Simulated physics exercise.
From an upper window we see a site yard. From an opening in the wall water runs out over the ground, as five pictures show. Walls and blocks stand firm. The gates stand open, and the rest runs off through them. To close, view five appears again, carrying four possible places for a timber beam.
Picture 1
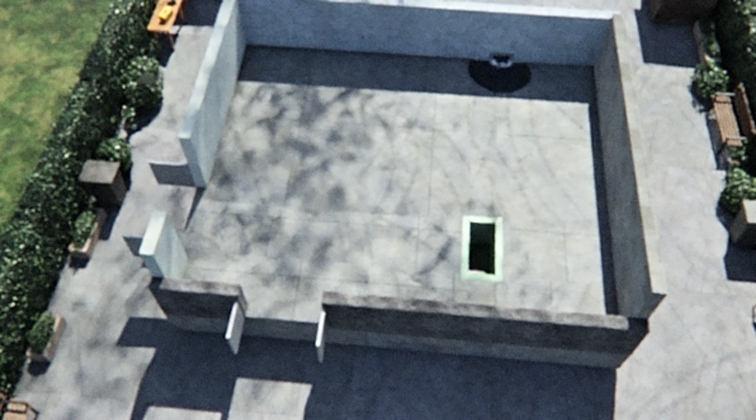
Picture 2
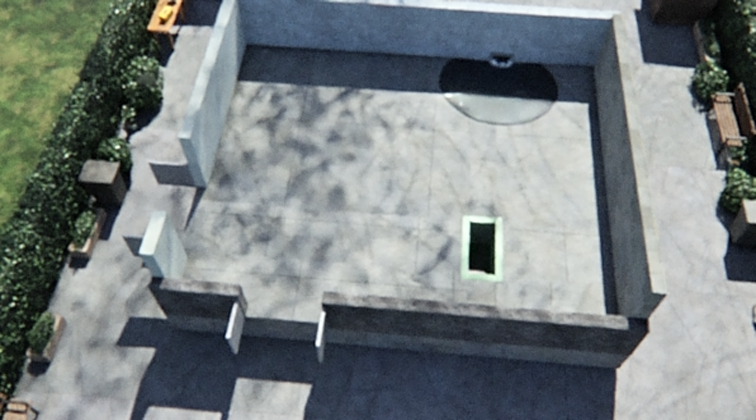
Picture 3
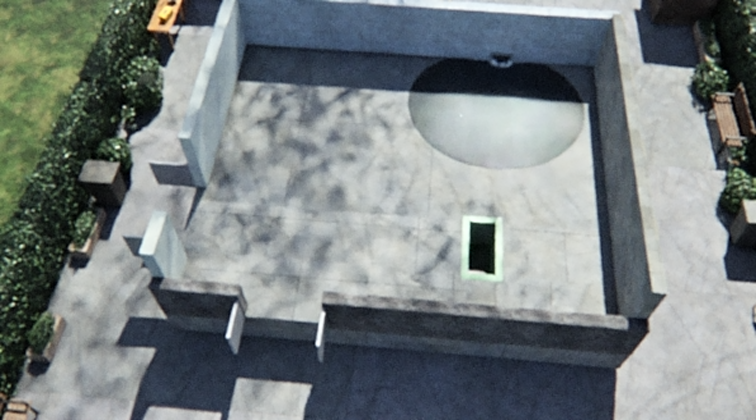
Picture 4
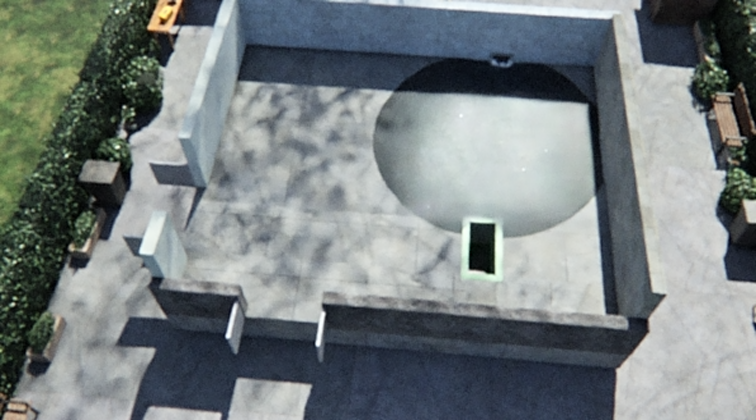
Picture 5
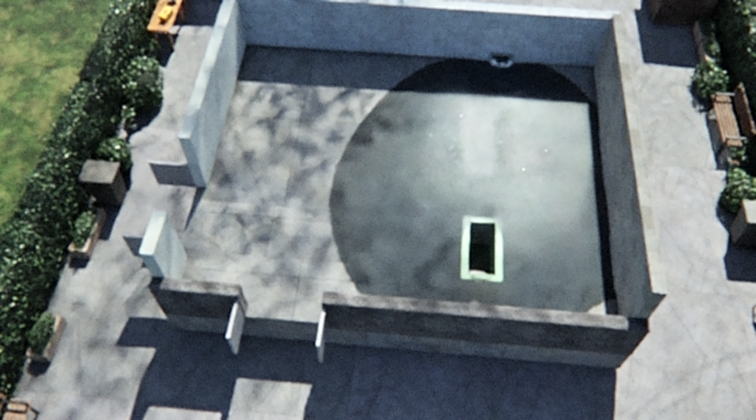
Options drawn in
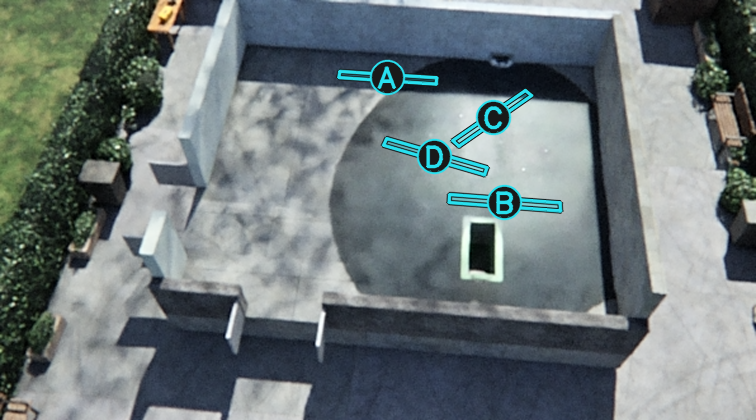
Walled site yard seen from above, with water spreading from an outfall in the back wall and surrounding a green-edged drain pit.
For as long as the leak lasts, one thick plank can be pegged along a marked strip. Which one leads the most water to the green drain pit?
The best position is A.
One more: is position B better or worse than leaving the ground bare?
Position B is worse.
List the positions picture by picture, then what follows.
Outfall at (501, 57); green drain pit at (482, 248); open gate at (287, 308); open gate at (198, 221); water covers 2 % of the ground and shows as far out as (493, 87); green drain pit still dry.
Water covers 7 % of the ground and shows as far out as (501, 122); green drain pit still dry.
Water covers 17 % of the ground and shows as far out as (482, 164); green drain pit still dry.
Water covers 32 % of the ground and shows as far out as (501, 235); green drain pit taking water.
Water covers 52 % of the ground and shows as far out as (356, 279); green drain pit taking water.
On the marked copy, A from (339, 74) to (436, 80); B from (449, 198) to (560, 206); C from (455, 143) to (528, 93); D from (385, 141) to (485, 171).
With A, about 34 % of the stream runs into the green drain pit, about 62 % out by the gates.
With B, about 20 % of the stream runs into the green drain pit, about 78 % out by the gates.
With C, about 21 % of the stream runs into the green drain pit, about 77 % out by the gates.
With D, about 18 % of the stream runs into the green drain pit, about 80 % out by the gates.
